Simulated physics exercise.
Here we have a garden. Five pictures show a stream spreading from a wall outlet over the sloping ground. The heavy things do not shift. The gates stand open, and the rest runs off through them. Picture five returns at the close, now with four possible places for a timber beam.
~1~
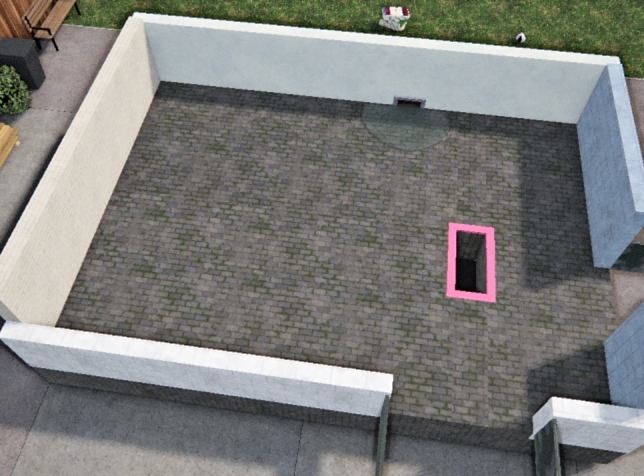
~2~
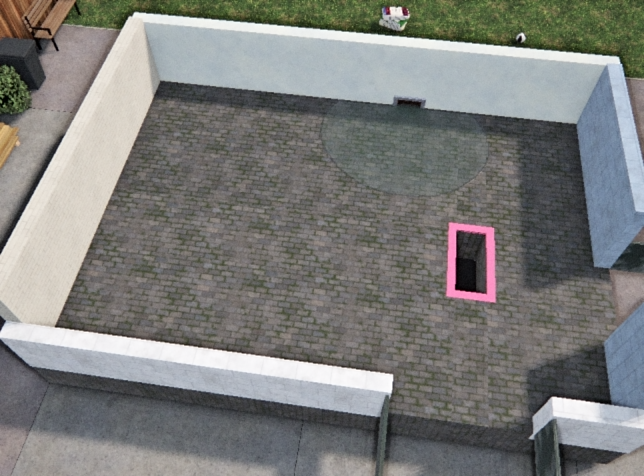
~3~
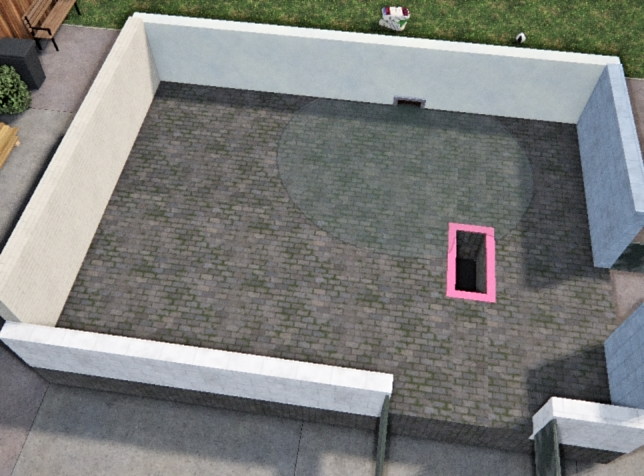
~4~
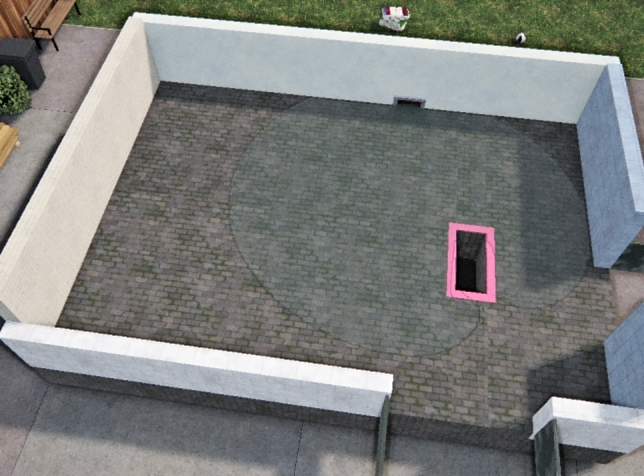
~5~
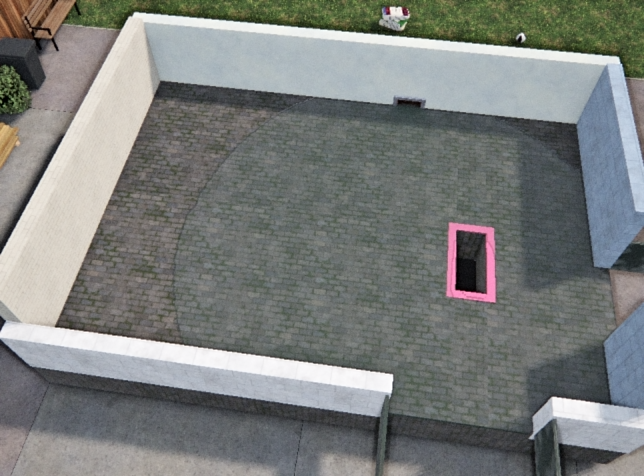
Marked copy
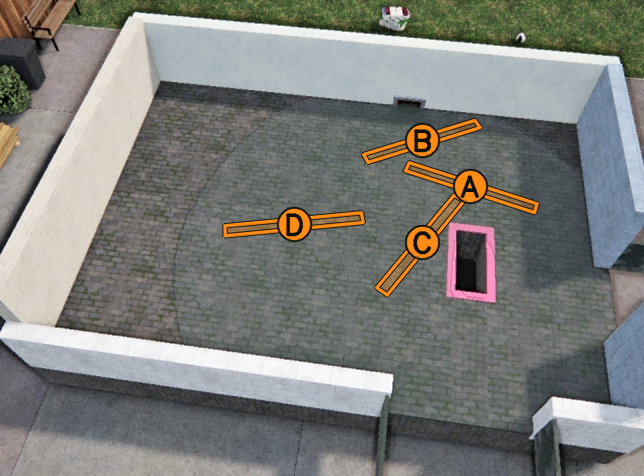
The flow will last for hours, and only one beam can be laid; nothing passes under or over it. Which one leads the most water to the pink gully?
D beats the others.
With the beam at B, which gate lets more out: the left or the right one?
More leaves on the left.
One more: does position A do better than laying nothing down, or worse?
Worse.
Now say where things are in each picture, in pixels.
The first frame shows outfall at (409, 102); pink gully at (471, 261); open gate at (599, 303); open gate at (459, 406); front seen at (395, 144), 3 % of the ground wet; pink gully still dry.
The second frame shows front seen at (394, 190), 12 % of the ground wet; pink gully still dry.
The third frame shows front seen at (447, 253), 26 % of the ground wet; pink gully still dry.
The fourth frame shows front seen at (403, 348), 47 % of the ground wet; pink gully taking water.
The fifth frame shows front seen at (605, 376), 70 % of the ground wet; pink gully taking water.
On the marked copy, A from (407, 166) to (535, 208); B from (365, 158) to (477, 124); C from (382, 291) to (459, 198); D from (225, 230) to (362, 217).
If A is chosen, about 7 % of the stream goes into the pink gully, about 88 % out by the gates.
If B is chosen, about 9 % of the stream goes into the pink gully, about 90 % out by the gates.
If C is chosen, about 10 % of the stream goes into the pink gully, about 84 % out by the gates.
If D is chosen, about 24 % of the stream goes into the pink gully, about 72 % out by the gates.
